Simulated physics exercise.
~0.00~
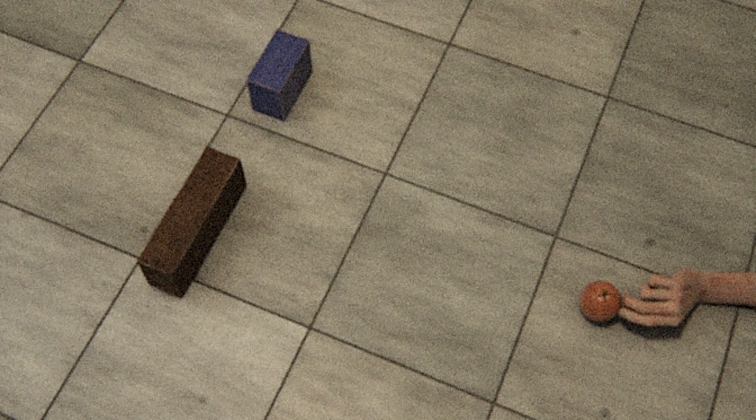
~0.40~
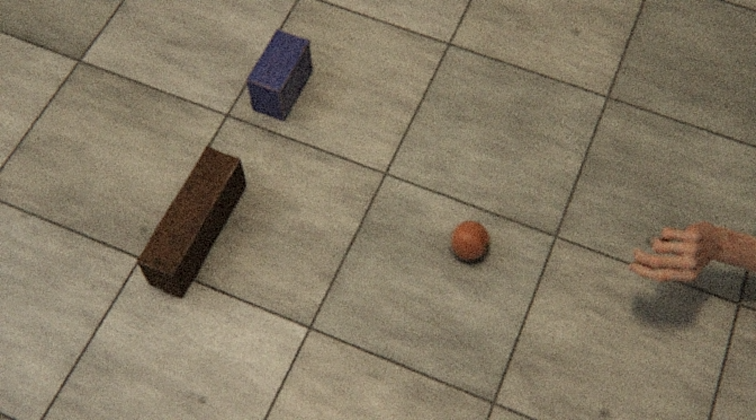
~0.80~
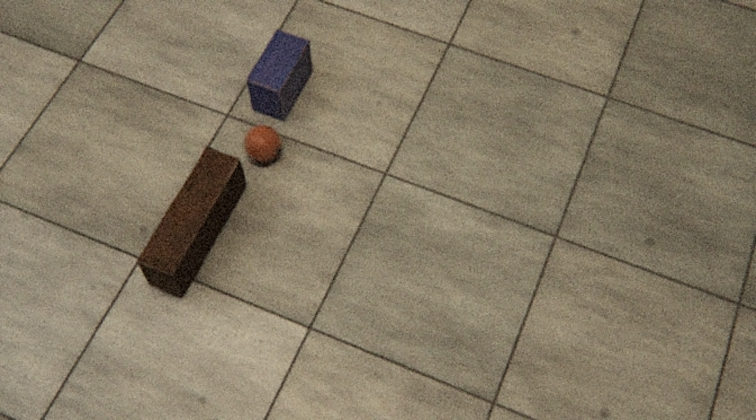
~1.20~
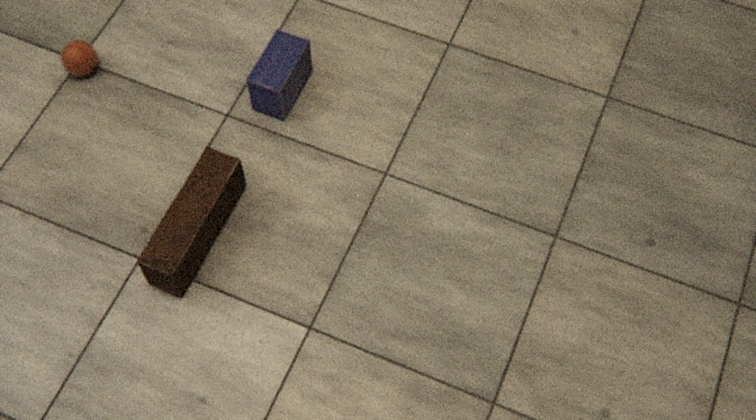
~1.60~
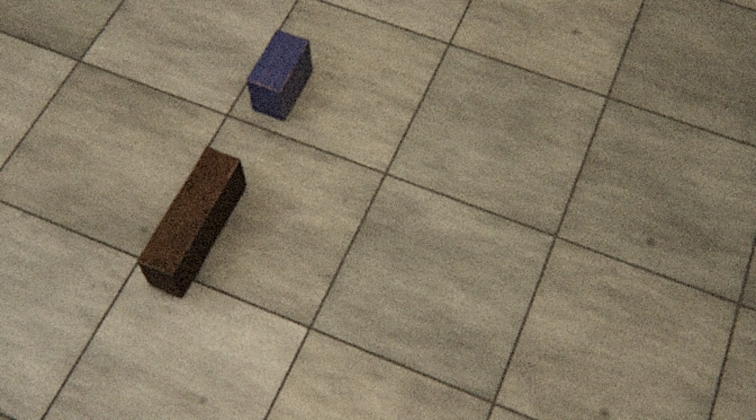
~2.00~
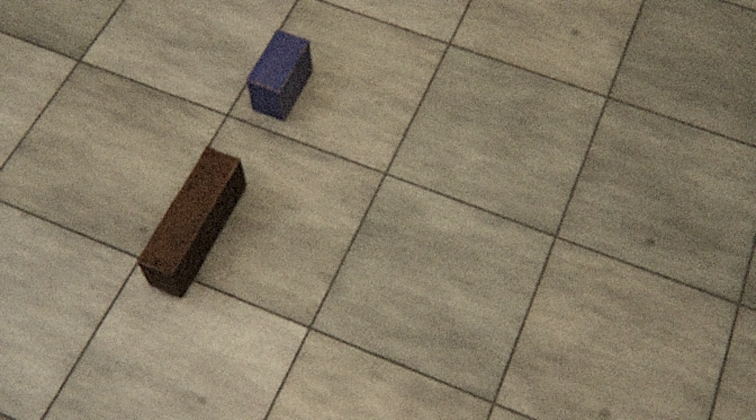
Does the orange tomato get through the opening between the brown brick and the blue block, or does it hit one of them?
The orange tomato gets through the opening between the brown brick and the blue block and rolls on toward the upper left.
